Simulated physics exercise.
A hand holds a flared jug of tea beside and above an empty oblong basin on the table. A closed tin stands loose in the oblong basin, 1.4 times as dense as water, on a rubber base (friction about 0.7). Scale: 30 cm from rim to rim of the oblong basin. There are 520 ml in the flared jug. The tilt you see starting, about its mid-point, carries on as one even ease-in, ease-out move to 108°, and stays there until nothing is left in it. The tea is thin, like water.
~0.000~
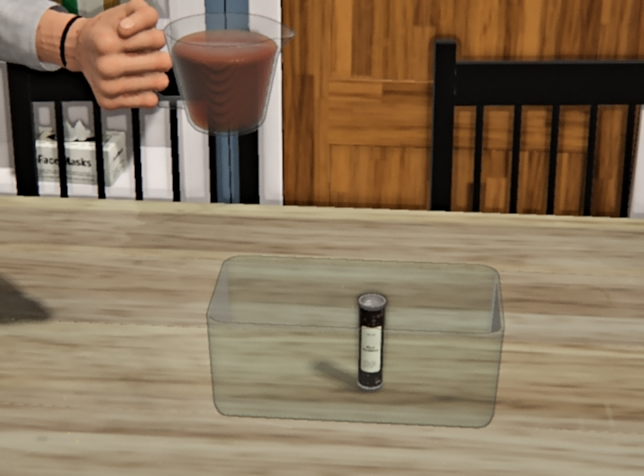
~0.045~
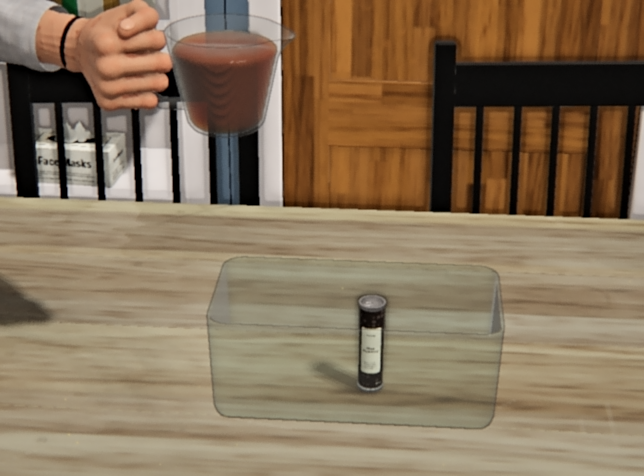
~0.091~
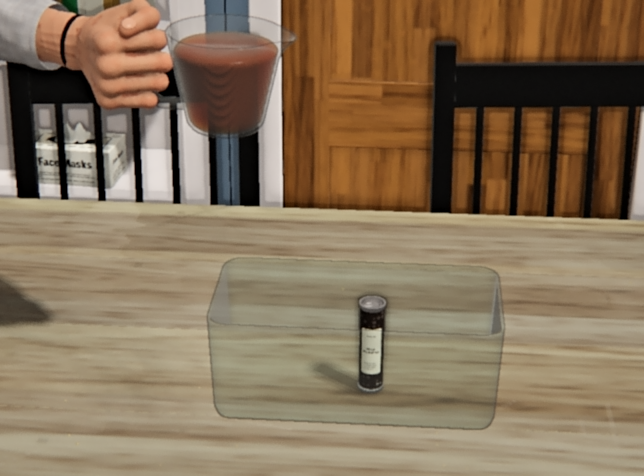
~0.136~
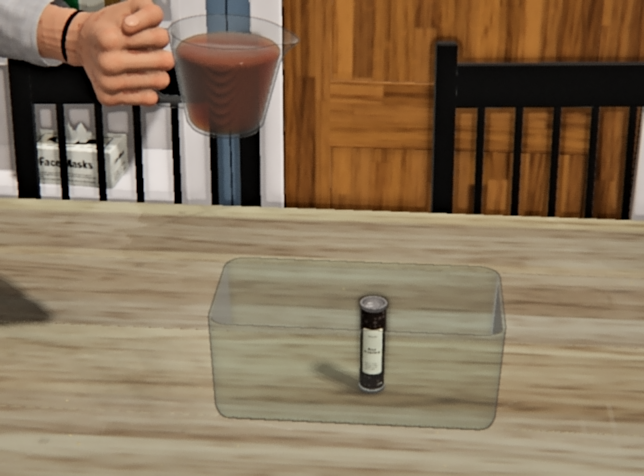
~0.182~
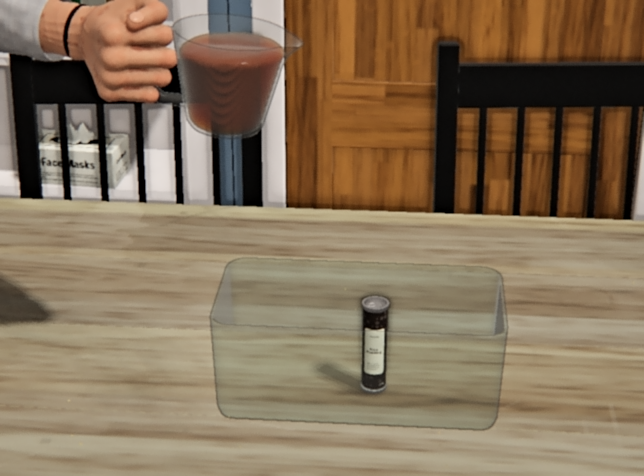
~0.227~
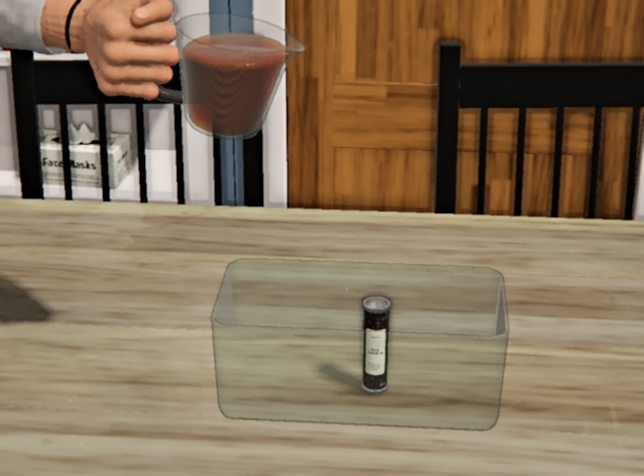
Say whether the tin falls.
It goes over.
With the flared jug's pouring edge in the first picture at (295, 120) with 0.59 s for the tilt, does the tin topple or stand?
Then it falls.
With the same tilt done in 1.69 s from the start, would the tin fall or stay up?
The tin stays up.
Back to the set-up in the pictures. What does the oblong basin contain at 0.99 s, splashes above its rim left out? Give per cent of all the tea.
Some 64 per cent.
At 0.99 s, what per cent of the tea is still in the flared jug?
Some 10 per cent.
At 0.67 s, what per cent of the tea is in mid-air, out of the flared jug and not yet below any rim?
Some 28 per cent.
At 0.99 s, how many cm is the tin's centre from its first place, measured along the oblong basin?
About 0 cm.
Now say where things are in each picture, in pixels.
In the first frame, it leans 0°; its right rim is at (295, 33); the tea meets the walls at (173, 41) and (280, 44); the oblong basin's rim runs from (216, 289) to (500, 300); the tin's top is at (372, 305).
In the second frame, it leans 0°; its right rim is at (296, 35); the tea meets the walls at (173, 42) and (280, 45).
In the third frame, it leans 2°; its right rim is at (297, 37); the tea meets the walls at (174, 43) and (280, 47).
In the fourth frame, it leans 3°; its right rim is at (299, 40); the tea meets the walls at (178, 43) and (282, 49).
In the fifth frame, it leans 6°; its right rim is at (303, 43); the tea meets the walls at (180, 44) and (287, 49).
In the sixth frame, it leans 9°; its right rim is at (306, 48); the tea meets the walls at (183, 44) and (292, 51).
Then, 0.67 s in, the tilt is 64° and 68 per cent is still to pour; the tin stands where it began.
Then, 0.99 s in, the tilt is 100° and 10 per cent is still to pour; the tin stands where it began.
Then, 1.33 s in, the tilt is 108° and 0 per cent is still to pour; the tin leans 12°.
Then, 1.70 s in, the tilt is 108° and 0 per cent is still to pour; the tin leans 52°.
Finally, the tin lies on its side.
